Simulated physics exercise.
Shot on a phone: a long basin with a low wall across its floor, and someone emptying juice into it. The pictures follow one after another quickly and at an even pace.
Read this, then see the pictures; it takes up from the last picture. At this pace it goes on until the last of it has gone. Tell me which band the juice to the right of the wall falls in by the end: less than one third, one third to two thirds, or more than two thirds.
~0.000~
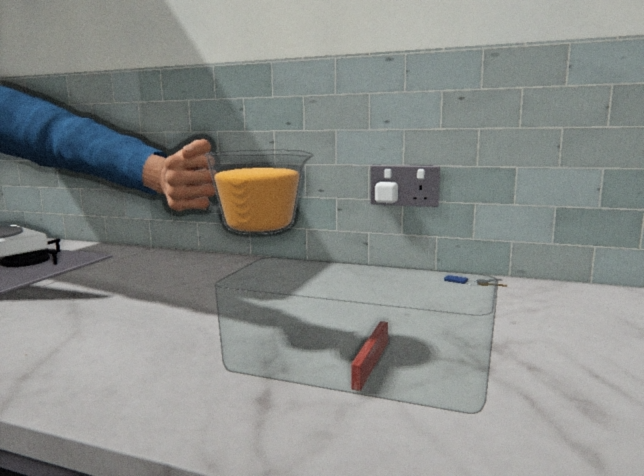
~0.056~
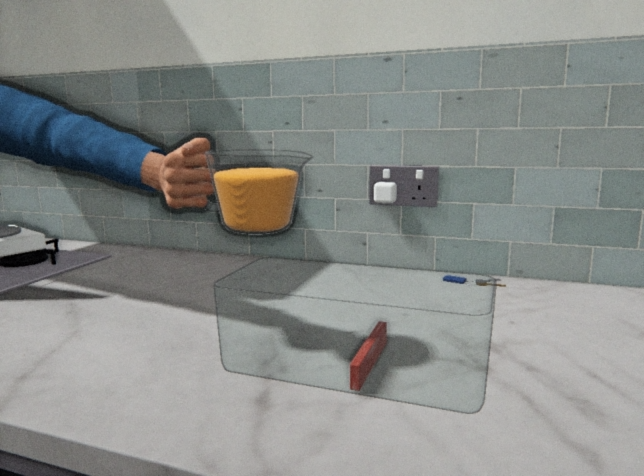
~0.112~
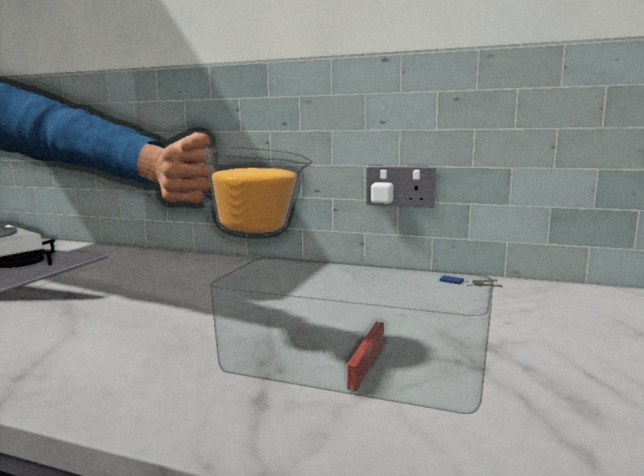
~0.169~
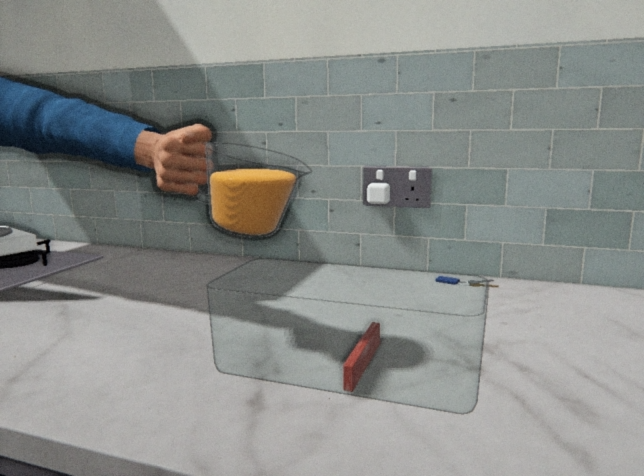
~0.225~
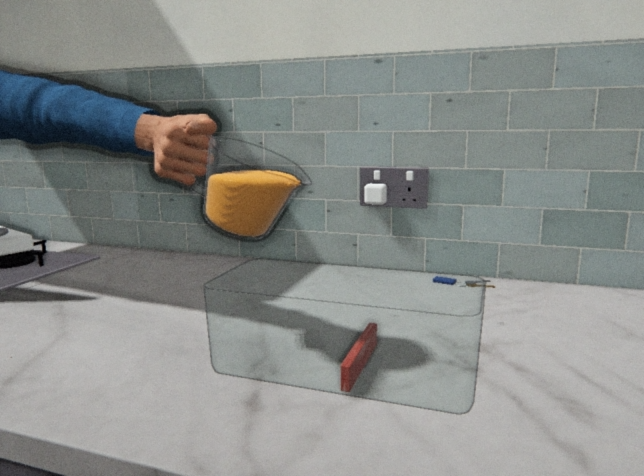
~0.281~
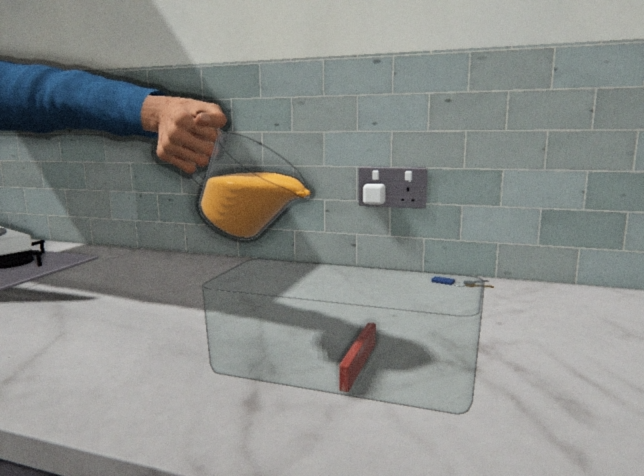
It falls in the less than one third band.
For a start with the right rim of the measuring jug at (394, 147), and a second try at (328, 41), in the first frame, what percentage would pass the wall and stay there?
Close to 85 % for the first start and close to 50 % for the second.
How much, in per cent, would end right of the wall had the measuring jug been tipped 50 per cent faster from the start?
Near 15 parts in a hundred.
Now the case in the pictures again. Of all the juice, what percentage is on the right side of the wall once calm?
About 10 per cent.
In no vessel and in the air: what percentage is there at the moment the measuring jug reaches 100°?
Something close to 25 percent of it.
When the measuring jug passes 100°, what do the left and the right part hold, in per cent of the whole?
The left part holds close to 45 per cent, the right part close to 0.
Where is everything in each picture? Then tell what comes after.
It leans 0°; its right rim is at (313, 155); the juice meets the walls at (224, 172) and (298, 174); the long basin's rim runs from (240, 271) to (495, 296); the wall's top is at (371, 342), in the first picture.
It leans 2°; its right rim is at (312, 156); the juice meets the walls at (223, 171) and (297, 174), in the second picture.
It leans 6°; its right rim is at (312, 162); the juice meets the walls at (221, 171) and (296, 176), in the third picture.
It leans 13°; its right rim is at (311, 171); the juice meets the walls at (219, 172) and (295, 177), in the fourth picture.
It leans 23°; its right rim is at (311, 184); the juice meets the walls at (217, 176) and (299, 181), in the fifth picture.
It leans 34°; its right rim is at (310, 198); the juice meets the walls at (212, 182) and (305, 189); 1 per cent is over the edge, in the sixth picture.
A moment on, the measuring jug is tipped right over and 31 per cent is still to pour, 45 is left of the wall and 0 right of it.
Next, the measuring jug is tipped right over and 1 per cent is still to pour, 88 is left of the wall and 5 right of it.
Then the measuring jug is tipped right over and 0 per cent is still to pour, 86 is left of the wall and 10 right of it.
Later the measuring jug is tipped right over and 0 per cent is still to pour, 85 is left of the wall and 11 right of it.
In the end 85 per cent lies left of the wall, 11 right of it and 3 outside.
